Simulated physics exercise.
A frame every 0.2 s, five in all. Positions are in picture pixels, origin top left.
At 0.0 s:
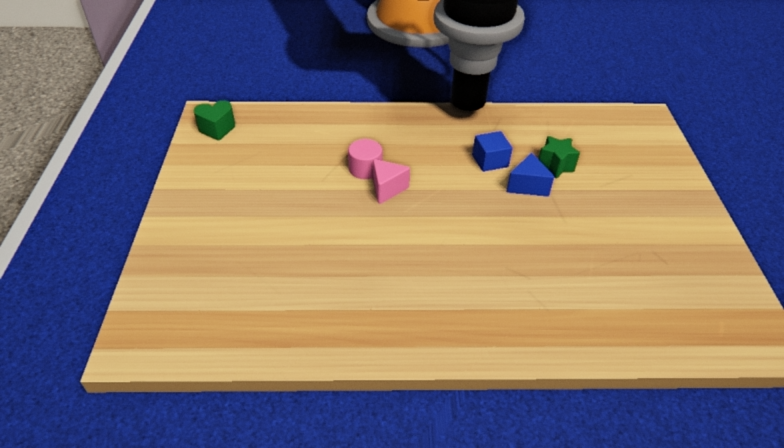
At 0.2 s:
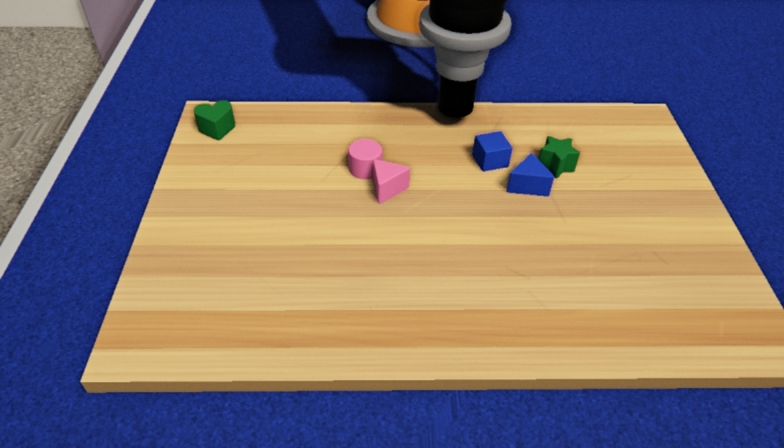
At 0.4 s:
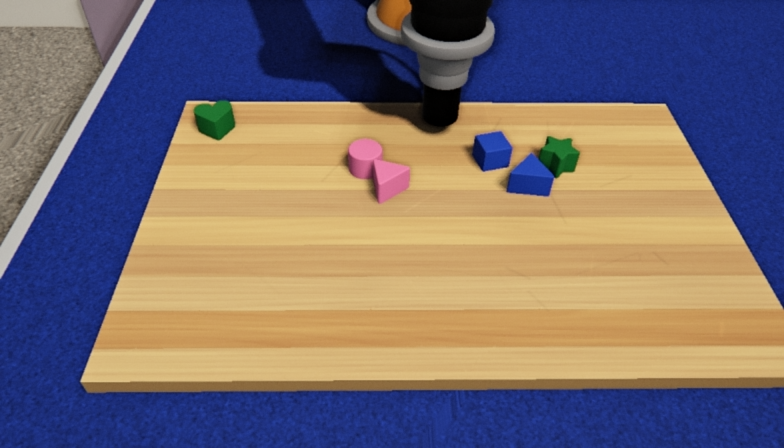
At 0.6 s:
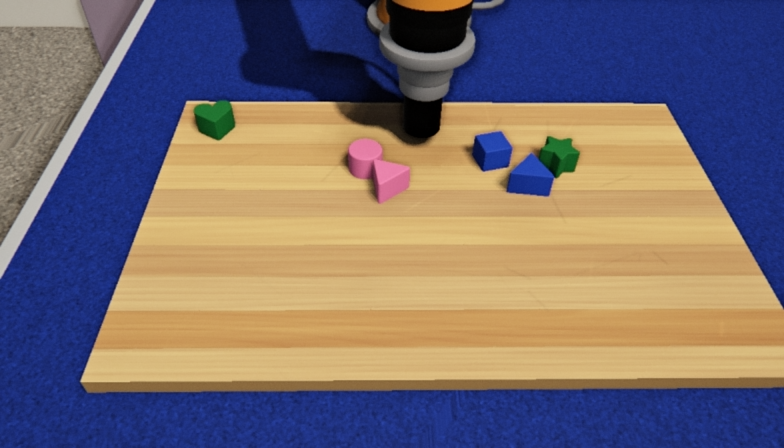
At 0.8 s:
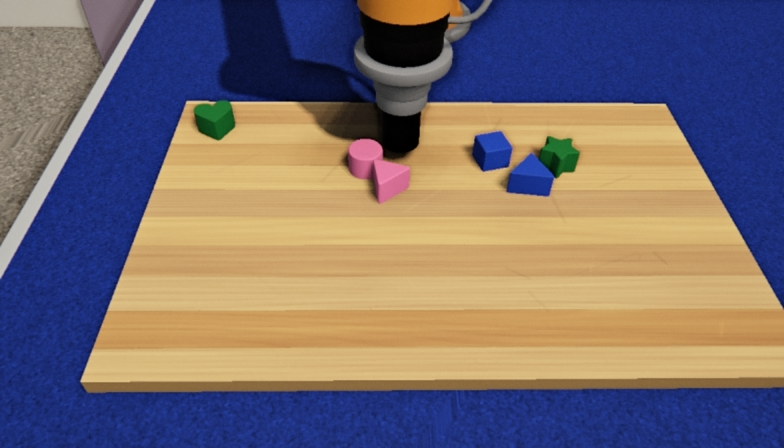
The clip opens on a wooden board on blue fabric, holding green, pink and blue shapes, with a robot arm's dark tip at the far edge. The arm slides left and toward the viewer, passing over bare wood, until its tip is beside the pink pieces, which remain still throughout.
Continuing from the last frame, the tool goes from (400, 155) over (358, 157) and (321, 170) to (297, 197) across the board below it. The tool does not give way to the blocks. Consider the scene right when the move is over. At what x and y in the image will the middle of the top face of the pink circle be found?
Most likely (310, 200).
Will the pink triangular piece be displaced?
I believe not.
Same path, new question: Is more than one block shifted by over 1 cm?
It seems not.
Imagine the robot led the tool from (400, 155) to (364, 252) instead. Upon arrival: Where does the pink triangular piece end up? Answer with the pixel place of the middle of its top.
By then it is at (356, 259).
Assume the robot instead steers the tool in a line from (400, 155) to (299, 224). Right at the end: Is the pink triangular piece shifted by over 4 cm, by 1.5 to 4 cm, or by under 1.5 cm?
It shifts by 1.5 to 4 cm.
On the path given first. One third of the way, tool at (357, 143); pink circle at (338, 157).
Two thirds of the way, tool at (319, 157); pink circle at (316, 175).
At the end, tool at (295, 183); pink circle at (310, 200); pink triangular piece unmoved.
